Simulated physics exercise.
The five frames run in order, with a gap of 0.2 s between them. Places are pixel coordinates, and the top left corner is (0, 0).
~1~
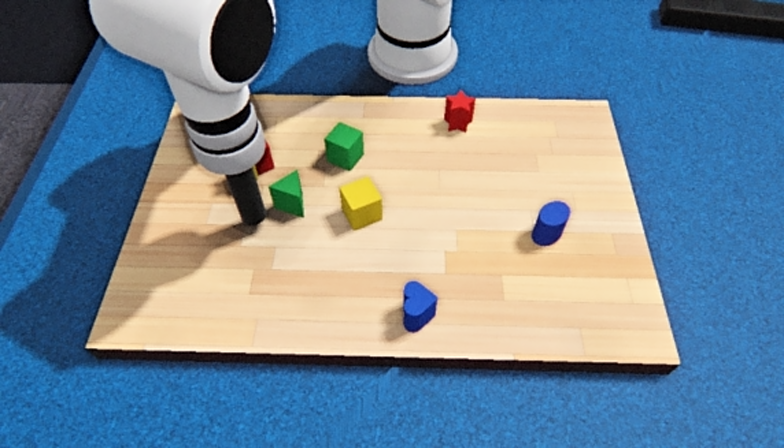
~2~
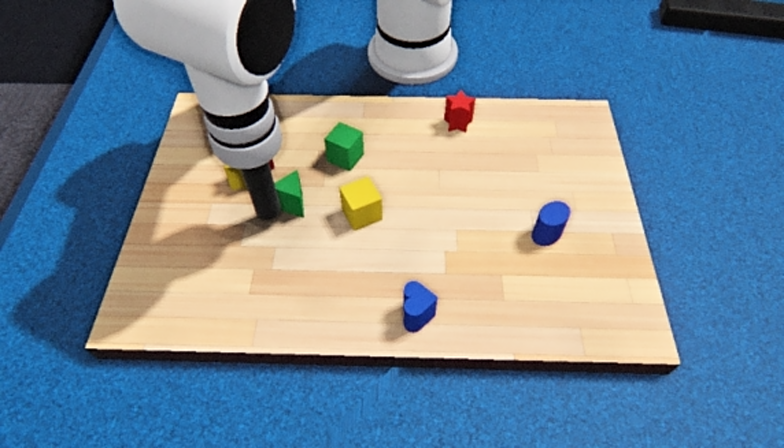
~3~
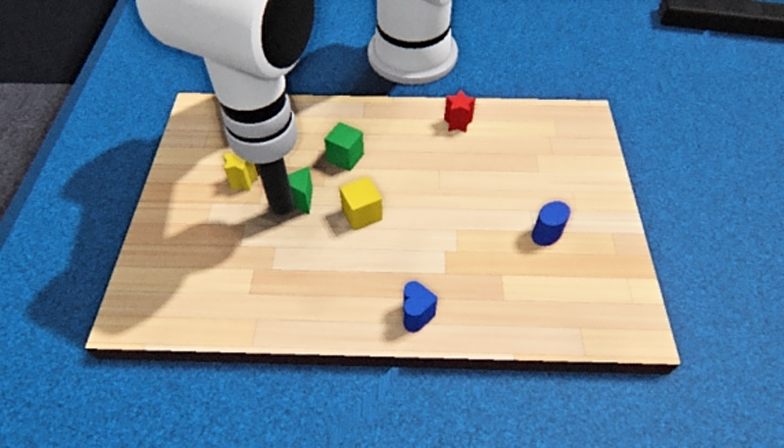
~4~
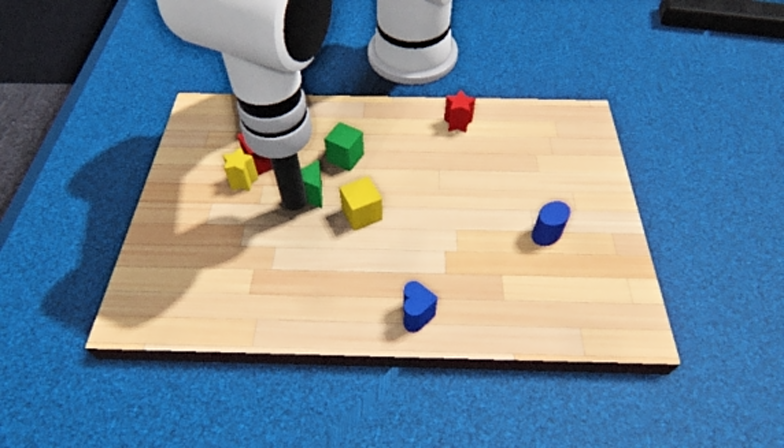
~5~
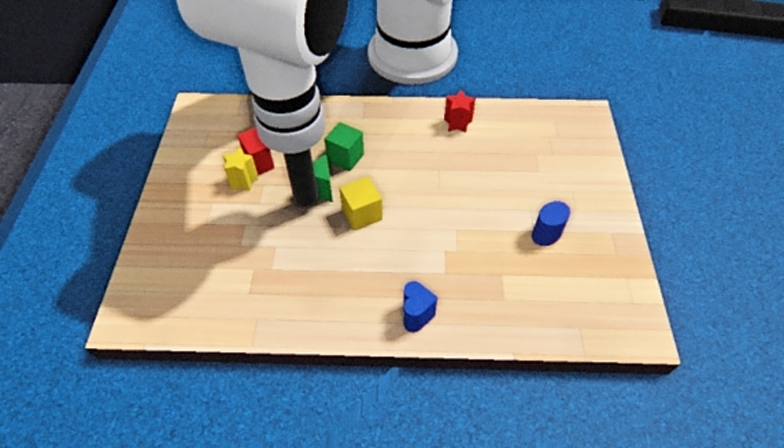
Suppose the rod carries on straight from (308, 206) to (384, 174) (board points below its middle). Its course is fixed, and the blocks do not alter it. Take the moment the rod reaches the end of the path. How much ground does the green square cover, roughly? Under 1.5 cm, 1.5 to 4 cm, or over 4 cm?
Displacement: Within 1.5 cm.
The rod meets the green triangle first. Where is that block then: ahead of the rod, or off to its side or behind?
I'd say the green triangle has slipped off and sits beside or behind the rod.
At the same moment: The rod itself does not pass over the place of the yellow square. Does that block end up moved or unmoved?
When the path is over, the yellow square is still on its spot.
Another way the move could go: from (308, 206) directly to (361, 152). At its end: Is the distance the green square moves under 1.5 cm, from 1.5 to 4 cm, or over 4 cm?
The over 4 cm band.
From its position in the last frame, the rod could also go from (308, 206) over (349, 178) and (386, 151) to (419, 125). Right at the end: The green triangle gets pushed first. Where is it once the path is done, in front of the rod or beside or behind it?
It stays on the rod's front.
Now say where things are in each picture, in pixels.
Rod tip (254, 216); block tops, green triangle (288, 184); green square (343, 135); yellow square (360, 192), in the first frame.
Rod (268, 210); blocks unchanged, in the second frame.
Rod (282, 205); green triangle (297, 179), in the third frame.
Rod (294, 201); green triangle (308, 173), in the fourth frame.
Rod (306, 197); green triangle (318, 168); green square (343, 135); yellow square (360, 192), in the fifth frame.
What follows on the original path. One third of the way, rod (333, 186); green triangle (335, 155), turned 35° anticlockwise.
Two thirds of the way, rod (359, 175); green triangle (336, 152), turned 50° anticlockwise.
At the end, rod (384, 165); green triangle (336, 152), turned 50° anticlockwise; green square in place; yellow square in place.
